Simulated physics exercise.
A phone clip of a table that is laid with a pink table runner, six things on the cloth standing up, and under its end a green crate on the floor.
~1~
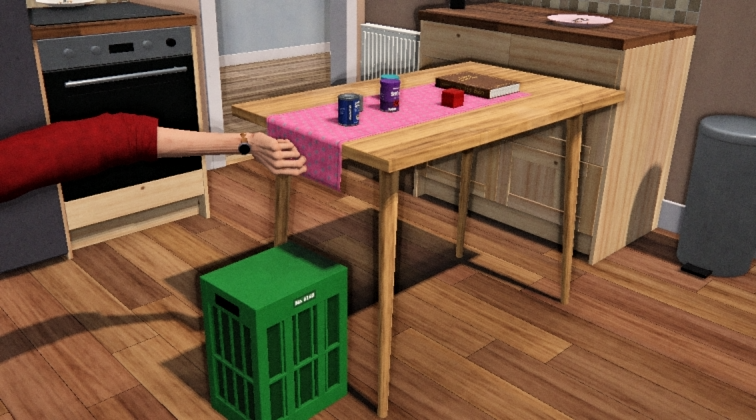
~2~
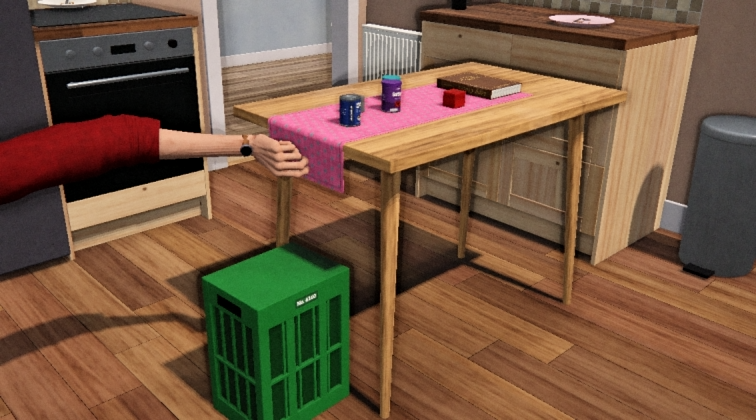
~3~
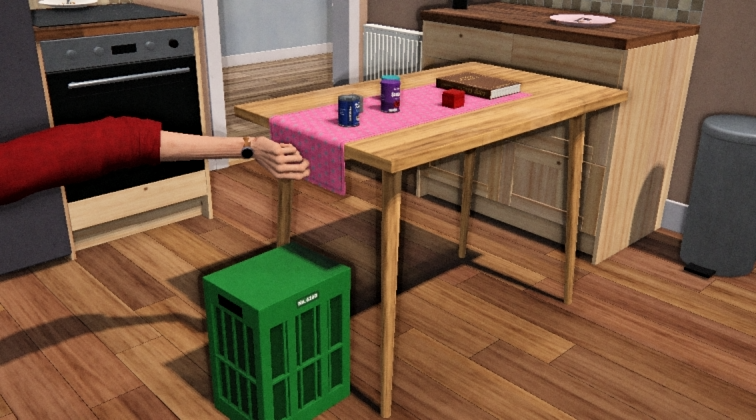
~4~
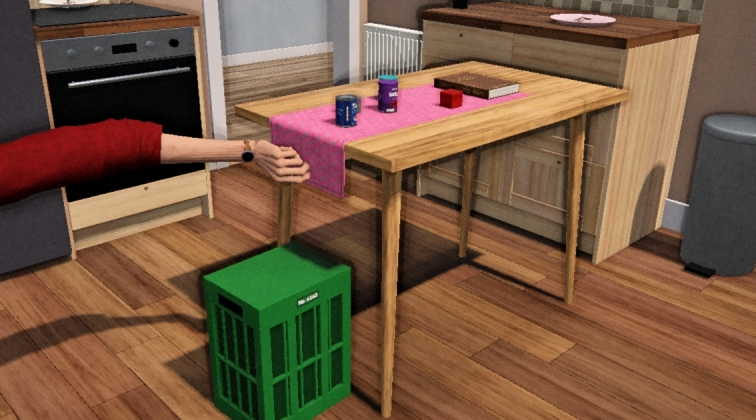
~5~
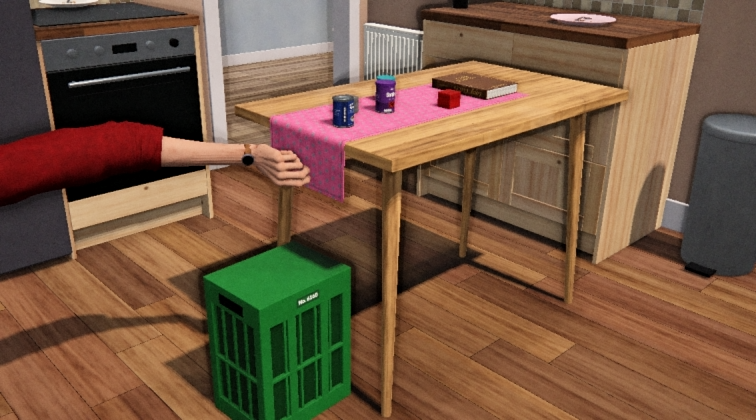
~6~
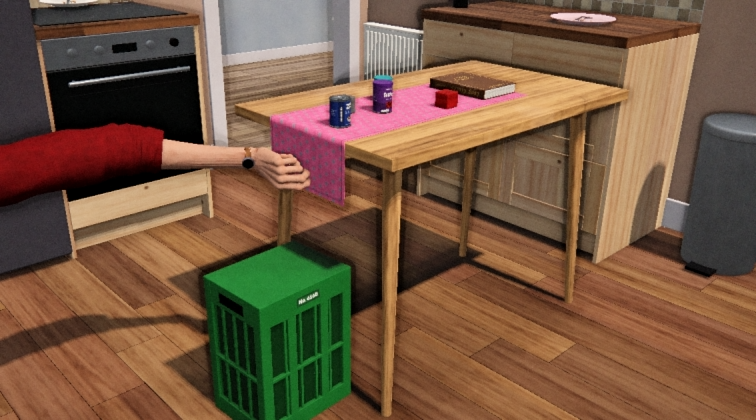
The clip opens on a wooden kitchen table with a pink runner holding a blue can, a purple can, a red cube and a book, above a green crate. A red-sleeved arm at left grips the hanging end and draws it slightly downward, and the upright items creep slightly left with the cloth.
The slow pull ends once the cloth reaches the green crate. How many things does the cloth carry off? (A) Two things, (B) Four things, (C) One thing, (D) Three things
A.
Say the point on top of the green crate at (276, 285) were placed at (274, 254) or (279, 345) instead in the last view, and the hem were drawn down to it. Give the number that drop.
It comes to 1 and 4 over the edge.
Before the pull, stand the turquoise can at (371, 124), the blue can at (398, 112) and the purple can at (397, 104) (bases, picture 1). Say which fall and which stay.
Record - turquoise can lost; blue can retained; purple can retained.
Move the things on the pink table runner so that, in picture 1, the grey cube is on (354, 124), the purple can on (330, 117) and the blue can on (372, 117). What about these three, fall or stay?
Grey cube - leaves the top. Purple can - leaves the top. Blue can - leaves the top.
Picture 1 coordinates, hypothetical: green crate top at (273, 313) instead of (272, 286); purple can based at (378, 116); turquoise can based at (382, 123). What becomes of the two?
The purple can is lost; the turquoise can is lost.
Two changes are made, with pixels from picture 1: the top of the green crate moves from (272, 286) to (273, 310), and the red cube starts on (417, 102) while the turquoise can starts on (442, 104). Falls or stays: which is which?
Outcome: Red cube keeps its perch; turquoise can keeps its perch.
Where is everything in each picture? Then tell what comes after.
The first picture shows hem (341, 192); blue can (349, 96); grey cube (352, 95); purple can (390, 81); turquoise can (390, 76); red cube (453, 91); top of the crate (272, 286).
The second picture shows hem (344, 193); blue can (350, 97).
The third picture shows hem (345, 195); grey cube (353, 96).
The fourth picture shows hem (344, 199); purple can (388, 81); top of the crate (275, 286).
The fifth picture shows hem (343, 203); turquoise can (386, 77).
The sixth picture shows hem (344, 207); blue can (340, 98); grey cube (344, 96); purple can (383, 82); turquoise can (383, 77); red cube (447, 92).
Soon after, hem near (306, 234); blue can gone.
Then, hem on the crate; blue can and grey cube gone.
At rest, hem on the crate; blue can and grey cube gone. The count of fallen things is two.
